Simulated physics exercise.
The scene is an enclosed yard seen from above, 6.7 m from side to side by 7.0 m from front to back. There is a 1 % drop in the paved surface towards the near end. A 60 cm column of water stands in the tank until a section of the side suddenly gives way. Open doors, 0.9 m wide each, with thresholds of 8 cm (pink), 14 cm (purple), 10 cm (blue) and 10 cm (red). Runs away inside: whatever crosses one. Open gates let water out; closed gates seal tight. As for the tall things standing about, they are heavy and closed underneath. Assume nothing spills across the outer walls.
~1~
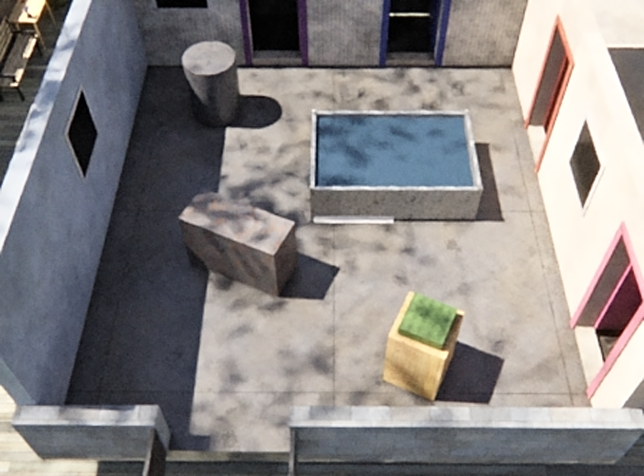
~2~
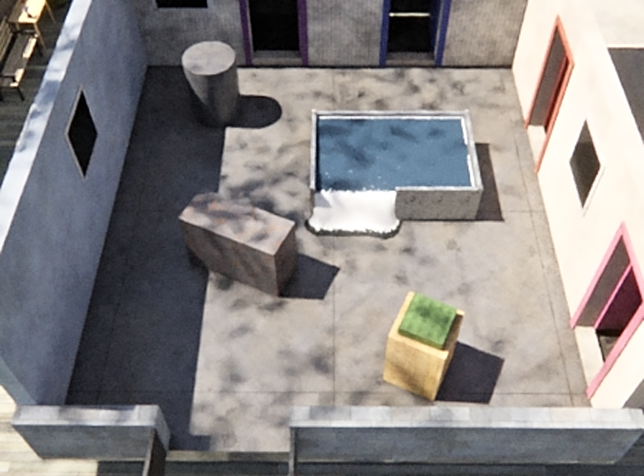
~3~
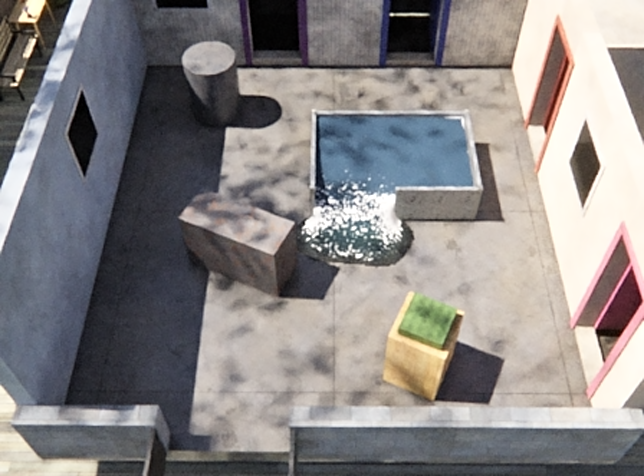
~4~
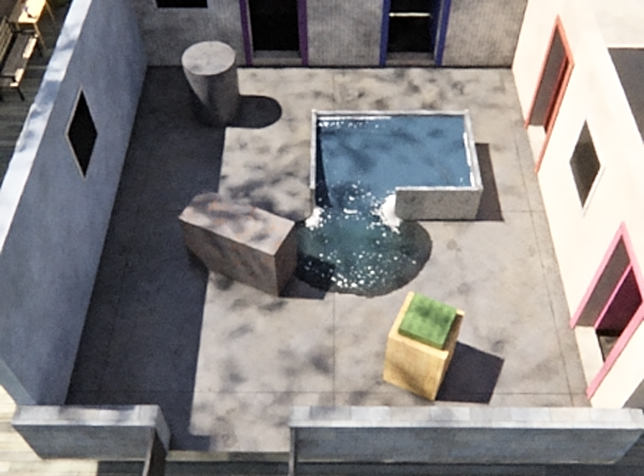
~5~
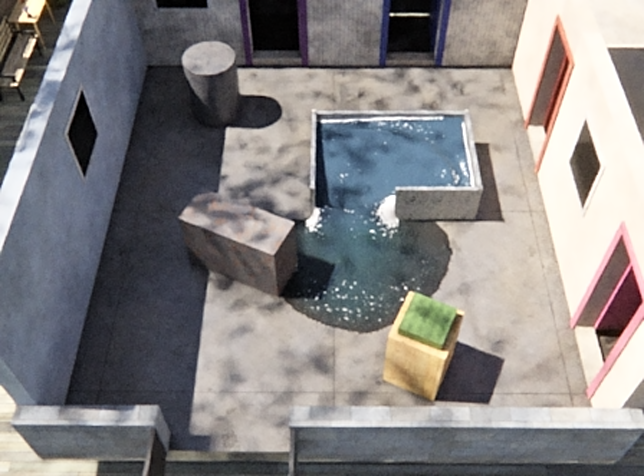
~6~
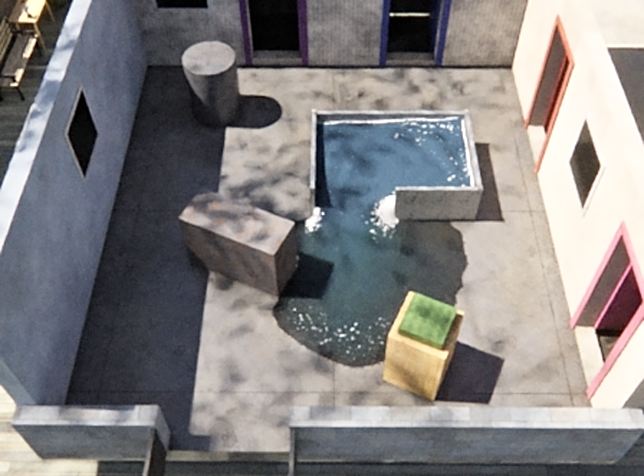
The video shows a walled courtyard from above, where water bursts through the front side of a rectangular tank and spreads across the paving in a widening pool, passing between a stone block and a grass-topped wooden box.
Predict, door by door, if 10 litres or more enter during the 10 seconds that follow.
The pink door overruns the limit. The purple door stops short of the limit. The blue door stops short of the limit. The red door stops short of the limit.
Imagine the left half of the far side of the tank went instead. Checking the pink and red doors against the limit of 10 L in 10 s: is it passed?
Compared with that limit, pink falls short while red falls short.
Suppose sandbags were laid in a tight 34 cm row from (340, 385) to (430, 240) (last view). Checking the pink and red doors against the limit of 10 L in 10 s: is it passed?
Against that limit: Pink not over, red not over.
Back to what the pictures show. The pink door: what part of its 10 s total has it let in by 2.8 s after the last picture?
About 15%.
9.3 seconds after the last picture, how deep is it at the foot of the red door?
4.5 cm.
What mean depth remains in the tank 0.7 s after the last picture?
Mean depth: Some 39 cm.
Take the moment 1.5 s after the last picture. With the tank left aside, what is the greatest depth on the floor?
It tops out at some 38 cm.
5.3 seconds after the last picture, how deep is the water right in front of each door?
Centimetres: Pink 12 / purple 0 / blue 0 / red 1.
Then, 0.7 s after the last picture water covers 20 % of the floor and is deepest (33 cm) near (336, 226); pink door not reached, purple door not reached, blue door not reached, red door not reached.
Then, 1.5 s after the last picture water covers 30 % of the floor and is deepest (38 cm) near (336, 432); pink door not reached, purple door not reached, blue door not reached, red door not reached.
Then, 2.8 s after the last picture water covers 40 % of the floor and is deepest (26 cm) near (336, 432); pink door 16 cm at the sill, 11 L in, purple door not reached, blue door not reached, red door not reached.
Then, 5.3 s after the last picture water covers 60 % of the floor and is deepest (14 cm) near (557, 434); pink door 12 cm at the sill, 61 L in, purple door not reached, blue door not reached, red door 1 cm at the sill, 0 L in.
Then, 9.3 s after the last picture water covers 80 % of the floor and is deepest (10 cm) near (587, 434); pink door 5 cm at the sill, 68 L in, purple door not reached, blue door 2 cm at the sill, 0 L in, red door 5 cm at the sill, 0 L in.
